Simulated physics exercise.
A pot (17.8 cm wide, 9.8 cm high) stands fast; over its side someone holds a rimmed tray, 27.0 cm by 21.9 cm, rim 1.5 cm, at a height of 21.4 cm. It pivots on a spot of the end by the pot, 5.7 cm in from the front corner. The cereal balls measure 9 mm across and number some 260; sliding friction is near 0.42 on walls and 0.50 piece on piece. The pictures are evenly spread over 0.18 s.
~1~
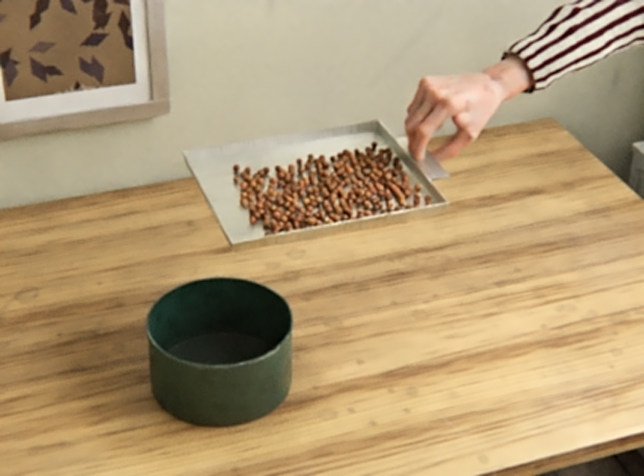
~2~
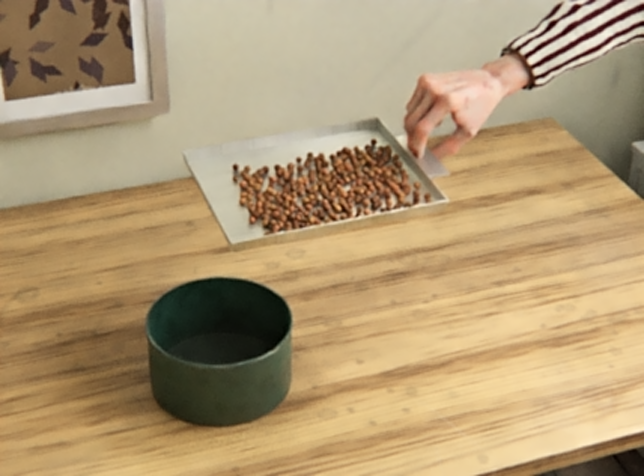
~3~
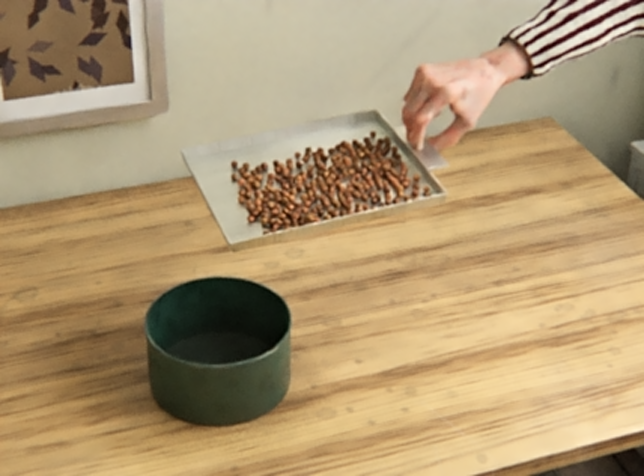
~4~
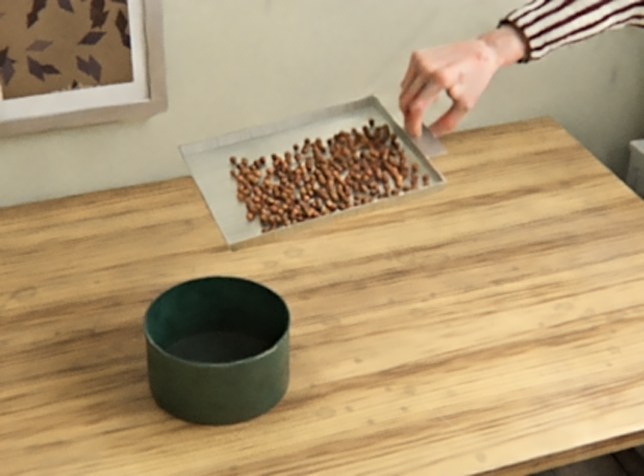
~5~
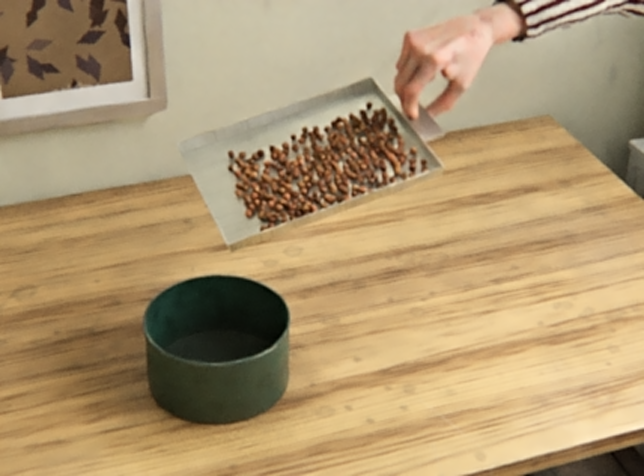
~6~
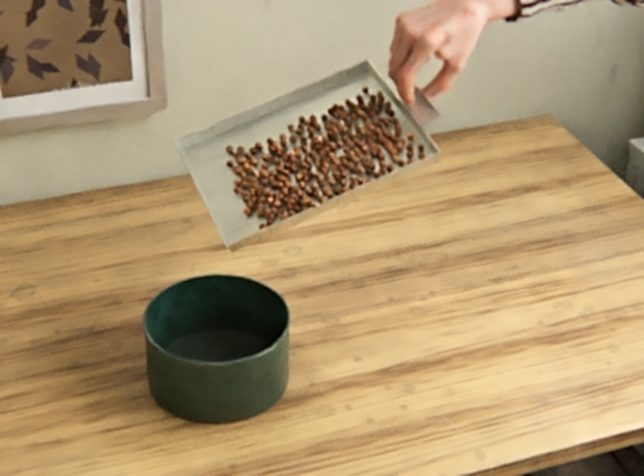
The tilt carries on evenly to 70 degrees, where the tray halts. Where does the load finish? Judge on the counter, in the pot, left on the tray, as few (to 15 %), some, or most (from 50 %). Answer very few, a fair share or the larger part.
Counter a fair share, pot a fair share, tray a fair share.
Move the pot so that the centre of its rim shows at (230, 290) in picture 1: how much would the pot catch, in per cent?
Some 5 per cent.
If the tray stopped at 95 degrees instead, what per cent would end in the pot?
It would be near 75 per cent.
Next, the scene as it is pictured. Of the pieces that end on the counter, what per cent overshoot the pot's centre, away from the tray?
Roughly 100 per cent.
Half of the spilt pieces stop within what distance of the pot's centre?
Roughly 26 cm.
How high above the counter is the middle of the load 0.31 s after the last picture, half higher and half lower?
About 28 cm.
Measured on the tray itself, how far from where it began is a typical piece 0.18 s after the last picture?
Roughly 2 cm.
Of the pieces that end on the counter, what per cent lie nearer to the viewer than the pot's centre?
Roughly 60 per cent.
Then, 0.18 s after the last picture, tilt 45 degrees; the tray holds 100 %, the pot 0 %.
Then, 0.31 s after the last picture, tilt 64 degrees; the tray holds 100 %, the pot 0 %.
Then, 0.56 s after the last picture, tilt 70 degrees; the tray holds 35 %, the pot 35 %.
In the end, counter 25 %, pot 40 %, tray 35 %.
